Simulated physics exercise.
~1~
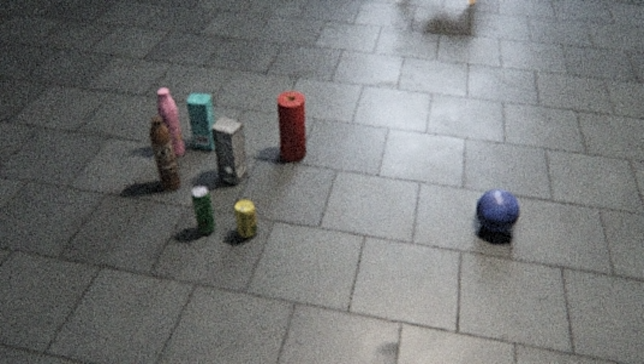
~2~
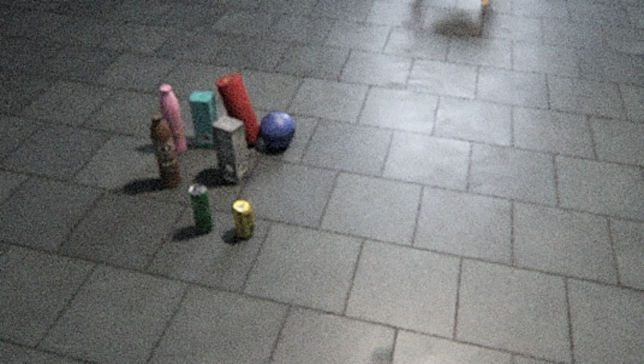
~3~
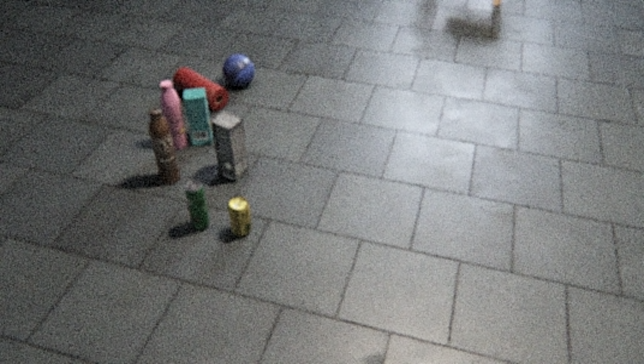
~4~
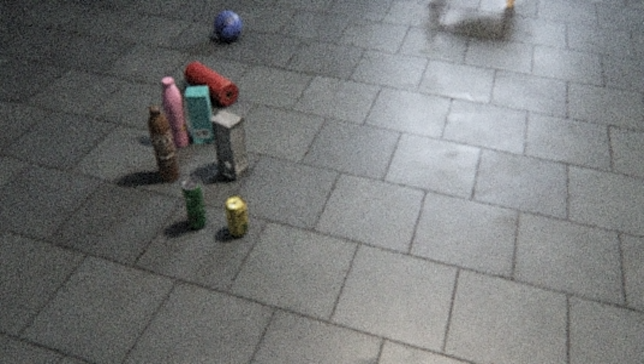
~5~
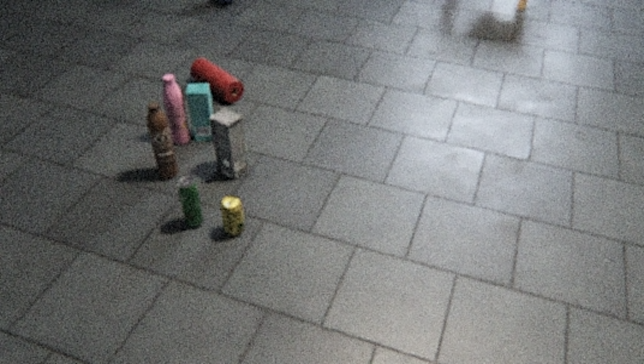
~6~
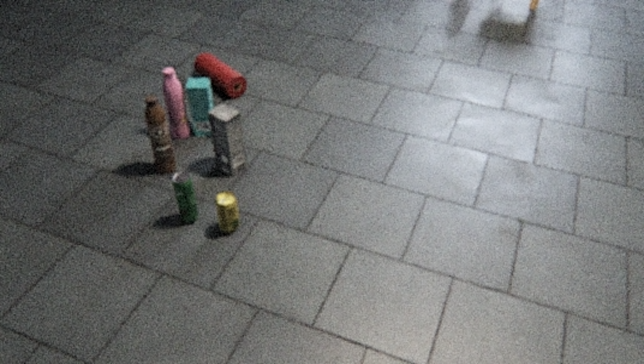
A blue ball rolls left, knocks over the red roll, and rolls out of view.
